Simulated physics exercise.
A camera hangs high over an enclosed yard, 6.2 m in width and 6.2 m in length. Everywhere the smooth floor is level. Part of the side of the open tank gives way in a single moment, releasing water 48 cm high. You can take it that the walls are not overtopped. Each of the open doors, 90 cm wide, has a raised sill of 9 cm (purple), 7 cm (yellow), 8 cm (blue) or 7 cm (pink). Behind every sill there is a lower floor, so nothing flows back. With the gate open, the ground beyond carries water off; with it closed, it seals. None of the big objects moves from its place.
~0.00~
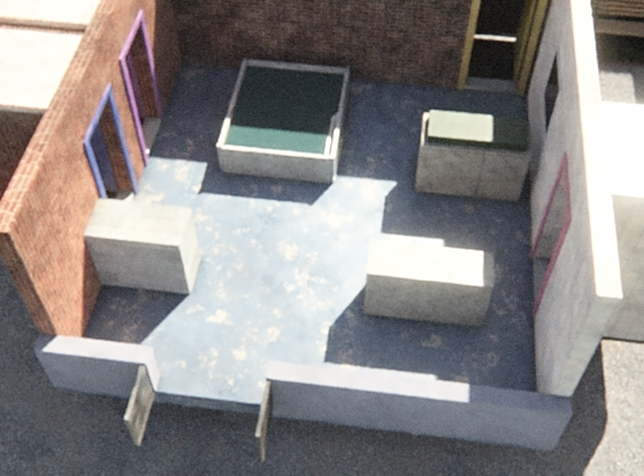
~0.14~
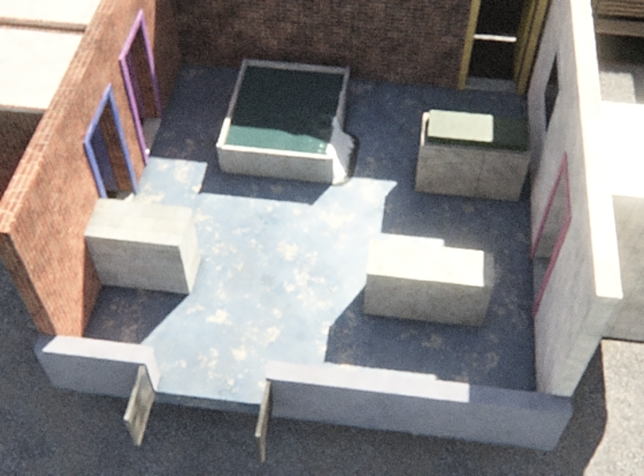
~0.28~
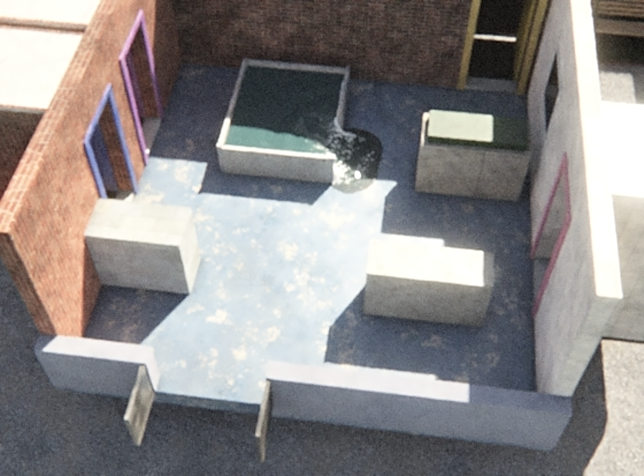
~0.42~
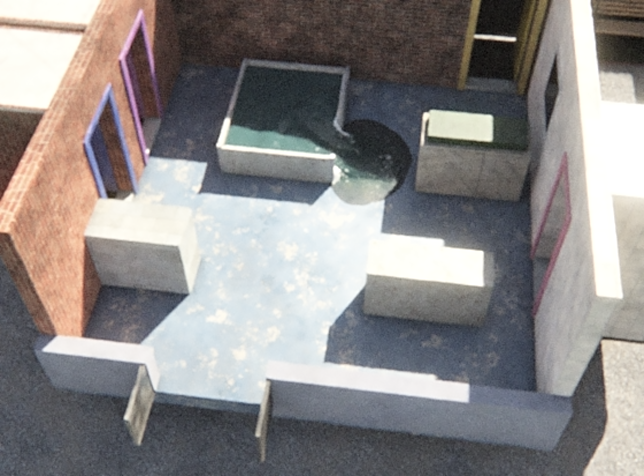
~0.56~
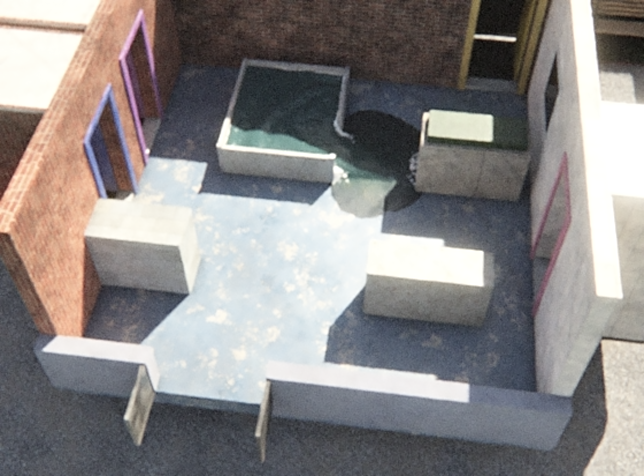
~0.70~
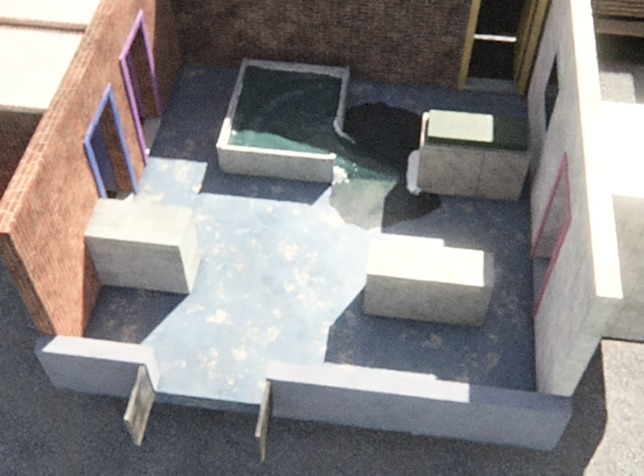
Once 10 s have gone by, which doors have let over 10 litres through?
My prediction: Purple door: The total remains smaller than the cap; yellow door: The total grows larger than the cap; blue door: The total remains smaller than the cap; pink door: The total grows larger than the cap.
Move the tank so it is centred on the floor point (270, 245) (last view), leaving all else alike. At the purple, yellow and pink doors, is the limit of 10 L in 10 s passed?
With respect to that limit, purple ends up inside it, yellow ends up inside it, pink ends up outside it.
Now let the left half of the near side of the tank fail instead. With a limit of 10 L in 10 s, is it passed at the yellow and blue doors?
Against that limit: Yellow below, blue past it.
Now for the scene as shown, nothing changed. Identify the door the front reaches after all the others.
The purple door.
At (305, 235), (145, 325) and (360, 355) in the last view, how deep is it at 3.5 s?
Depths in turn: Roughly 1, 0 and 0 centimetres.
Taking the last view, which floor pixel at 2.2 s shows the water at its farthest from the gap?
That would be close to (534, 336).
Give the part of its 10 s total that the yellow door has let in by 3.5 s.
I'd put it at about 45 per cent by that point.
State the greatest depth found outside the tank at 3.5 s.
I'd say near 18 centimetres.
After 1.4 s water covers 20 % of the floor and is deepest (31 cm) near (404, 177); purple door not reached, yellow door not reached, blue door not reached, pink door not reached.
After 2.2 s water covers 30 % of the floor and is deepest (28 cm) near (416, 170); purple door not reached, yellow door 8 cm at the sill, 1 L in, blue door not reached, pink door 12 cm at the sill, 0 L in.
After 3.5 s water covers 40 % of the floor and is deepest (18 cm) near (404, 177); purple door not reached, yellow door 13 cm at the sill, 31 L in, blue door not reached, pink door 15 cm at the sill, 46 L in.
After 6.0 s water covers 50 % of the floor and is deepest (12 cm) near (432, 272); purple door not reached, yellow door 10 cm at the sill, 61 L in, blue door not reached, pink door 11 cm at the sill, 94 L in.
After 10.0 s water covers 90 % of the floor and is deepest (8 cm) near (407, 279); purple door 1 cm at the sill, 0 L in, yellow door 6 cm at the sill, 72 L in, blue door 2 cm at the sill, 0 L in, pink door 7 cm at the sill, 105 L in.
